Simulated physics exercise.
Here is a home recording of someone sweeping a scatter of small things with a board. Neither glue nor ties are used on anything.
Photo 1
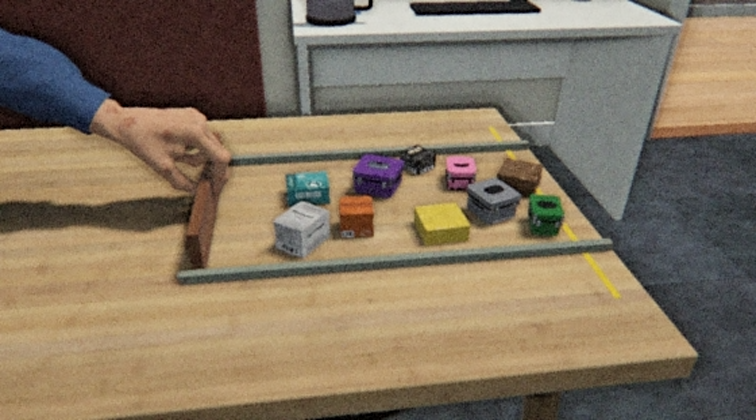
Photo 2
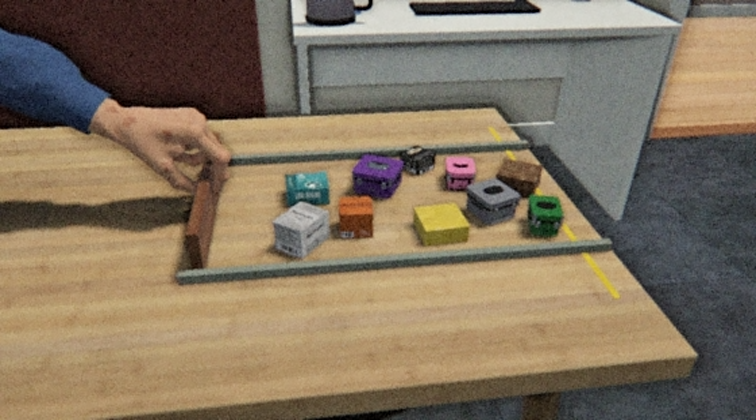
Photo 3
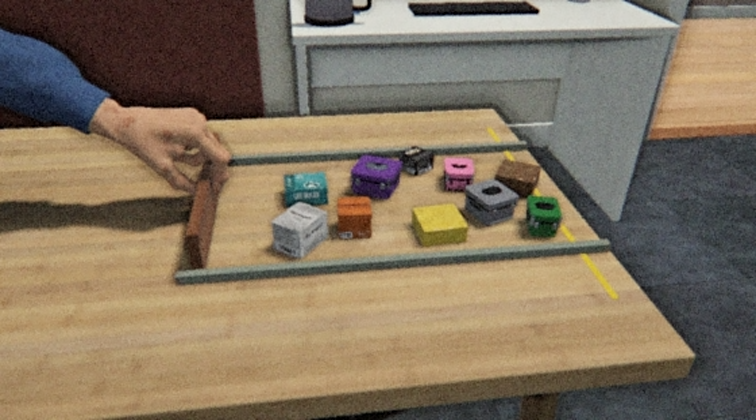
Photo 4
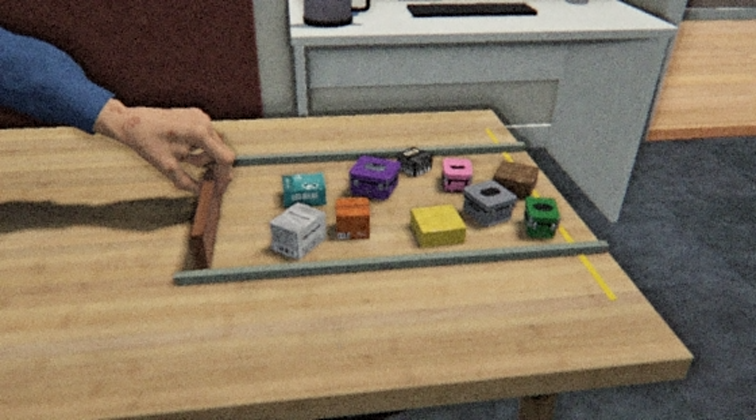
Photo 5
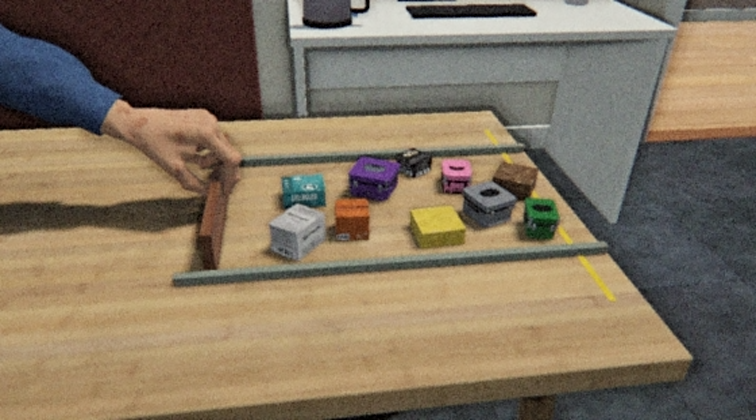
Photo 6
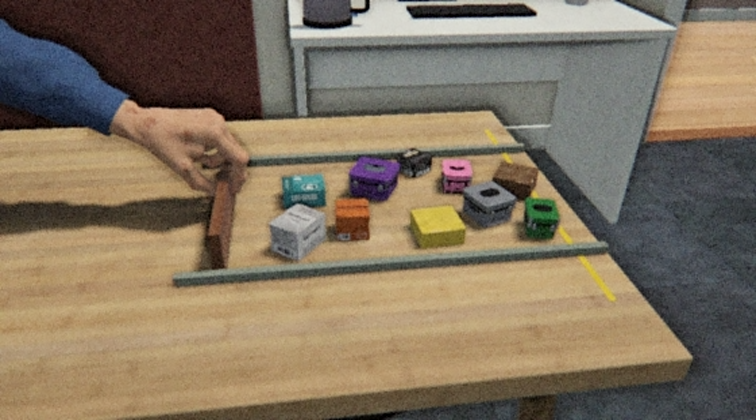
A hand in a blue sleeve holds a small reddish-brown board upright at the left of a wooden table, seen from above at an angle in a room with a white desk behind. Between two grey-green rails sit white, turquoise, orange, purple, black, yellow, pink, grey, brown and green boxes, near yellow tape. The board slides slightly right, touching none, while the view shifts barely.
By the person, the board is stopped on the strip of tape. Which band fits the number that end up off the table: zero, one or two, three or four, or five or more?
It ends with five pieces at least gone from the top.
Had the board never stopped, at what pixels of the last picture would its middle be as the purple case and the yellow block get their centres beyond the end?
When the purple case crosses, the middle is near (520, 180); when the yellow block crosses, near (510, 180).
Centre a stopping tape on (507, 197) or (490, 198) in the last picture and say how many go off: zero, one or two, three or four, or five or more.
The first spot would give three or four falling and the second either three or four.
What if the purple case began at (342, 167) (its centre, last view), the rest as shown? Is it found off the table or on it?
From that start the object is safe.
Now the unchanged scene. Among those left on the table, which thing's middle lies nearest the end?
Result: The turquoise box.
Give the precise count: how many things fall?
In all, 7 of them.
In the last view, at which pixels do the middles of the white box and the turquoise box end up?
Close to (572, 208); the other close to (554, 185).
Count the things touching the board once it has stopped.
Looks like 3 of them, all told.
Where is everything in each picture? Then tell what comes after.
In the first picture, brown block (519, 178); green case (545, 216); grey case (492, 202); board (209, 195); tape (539, 193).
In the second picture, green case (544, 217); turquoise box (307, 189).
In the third picture, grey case (490, 203); purple case (377, 177).
In the fourth picture, brown block (515, 179); pink case (457, 176).
In the fifth picture, green case (540, 219); black box (414, 163).
In the sixth picture, brown block (515, 180); green case (540, 219); grey case (488, 205); board (226, 195); tape (535, 195).
Soon after, none off yet; brown block at rest near (515, 180); green case at rest near (540, 219); grey case at rest near (488, 205).
Then, none off yet; brown block tipped a little near (562, 182); green case moved about its own width near (561, 218); grey case moved about its own width near (531, 198).
At rest, the number that fall off is five or more; fallen, orange box, purple case, yellow block, pink case, grey case, green case and brown block.
